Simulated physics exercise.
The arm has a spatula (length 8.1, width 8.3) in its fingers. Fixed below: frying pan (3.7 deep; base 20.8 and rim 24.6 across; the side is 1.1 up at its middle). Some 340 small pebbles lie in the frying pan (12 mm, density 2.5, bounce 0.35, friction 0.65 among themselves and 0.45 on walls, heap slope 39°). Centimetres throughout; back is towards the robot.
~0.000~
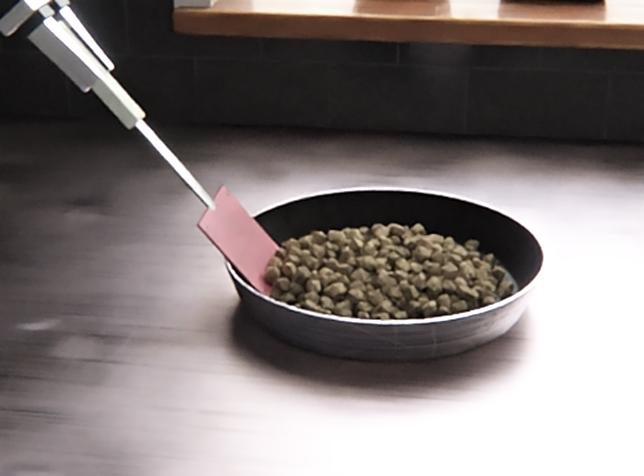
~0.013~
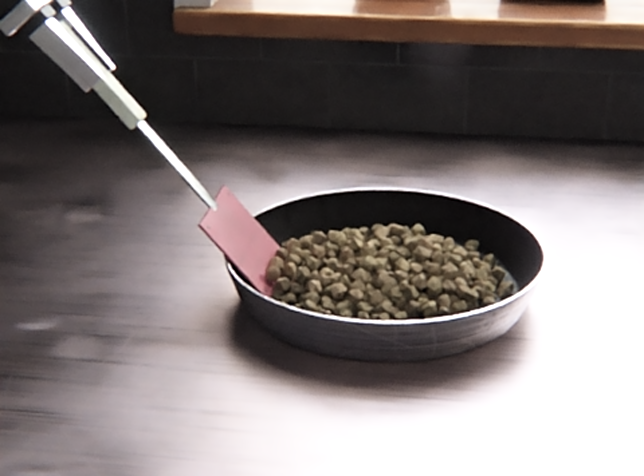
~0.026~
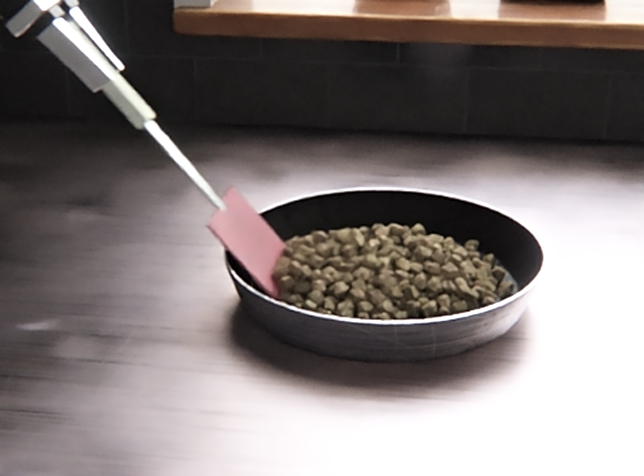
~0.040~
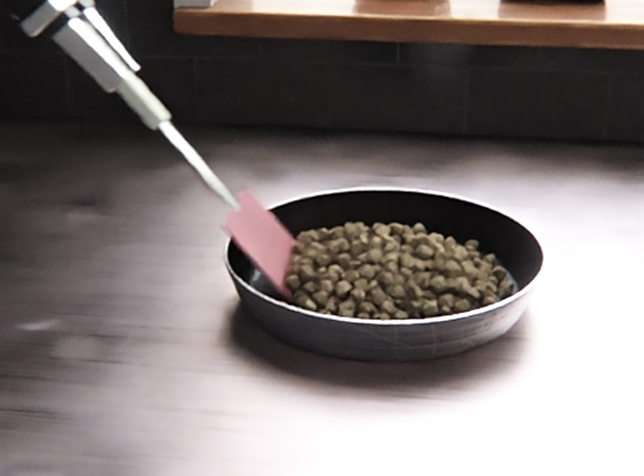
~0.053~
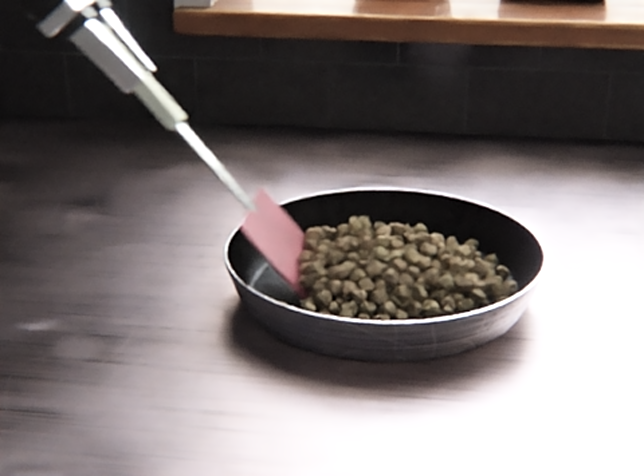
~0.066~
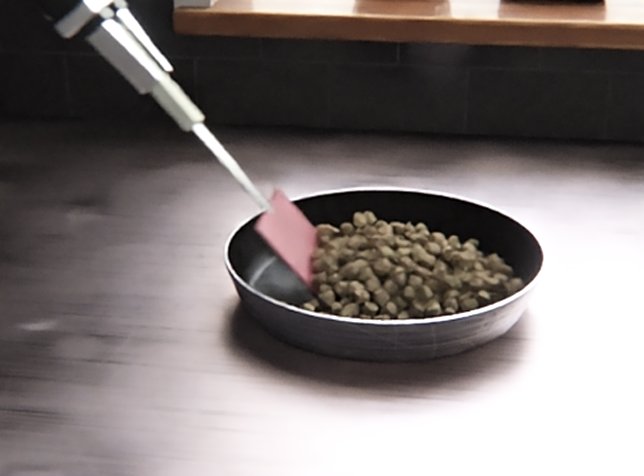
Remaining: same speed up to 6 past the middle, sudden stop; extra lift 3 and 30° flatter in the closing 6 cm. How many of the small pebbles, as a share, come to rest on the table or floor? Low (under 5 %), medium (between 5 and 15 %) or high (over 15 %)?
A medium share, between 5 and 15 %, ends on the table or floor.
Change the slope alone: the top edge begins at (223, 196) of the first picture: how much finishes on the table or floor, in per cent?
Some 10 per cent.
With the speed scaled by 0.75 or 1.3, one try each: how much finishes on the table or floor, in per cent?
About 5 and 20 per cent.
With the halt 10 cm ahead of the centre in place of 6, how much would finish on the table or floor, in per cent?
Then about 30 per cent.
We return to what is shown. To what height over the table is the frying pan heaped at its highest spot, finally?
About 5.0 cm.
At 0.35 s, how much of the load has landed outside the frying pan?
Roughly 8 per cent.
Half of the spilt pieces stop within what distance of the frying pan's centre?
Roughly 20 cm.
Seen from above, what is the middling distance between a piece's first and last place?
Some 4 cm.
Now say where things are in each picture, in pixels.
In the first picture, the spatula top edge at (210, 204), sloping 50°; upper third of the load around (381, 266), from x 265 to 505, top at y 230; 339 in the frying pan.
In the second picture, the spatula top edge at (212, 204), sloping 50°; upper third of the load around (381, 266), from x 265 to 505, top at y 230.
In the third picture, the spatula top edge at (220, 205), sloping 50°; upper third of the load around (373, 265), from x 265 to 505, top at y 230.
In the fourth picture, the spatula top edge at (234, 206), sloping 50°; upper third of the load around (375, 262), from x 265 to 505, top at y 230.
In the fifth picture, the spatula top edge at (251, 206), sloping 50°; upper third of the load around (380, 261), from x 265 to 510, top at y 225.
In the sixth picture, the spatula top edge at (267, 207), sloping 50°; upper third of the load around (382, 260), from x 265 to 520, top at y 220; 339 in the frying pan.
After 0.10 s, sloping 50°, highest piece 4 above the table; 339 in the frying pan.
After 0.13 s, sloping 38°, highest piece 5 above the table; 339 in the frying pan.
After 0.35 s, sloping 20°, highest piece 5 above the table; 313 in the frying pan, 25 on the table or floor, 1 on the blade or in flight.
After 1.40 s, sloping 20°, highest piece 4 above the table; 311 in the frying pan, 28 on the table or floor.
In the end, 311 in the frying pan, 28 on the table or floor. That is 8 % on the table or floor.
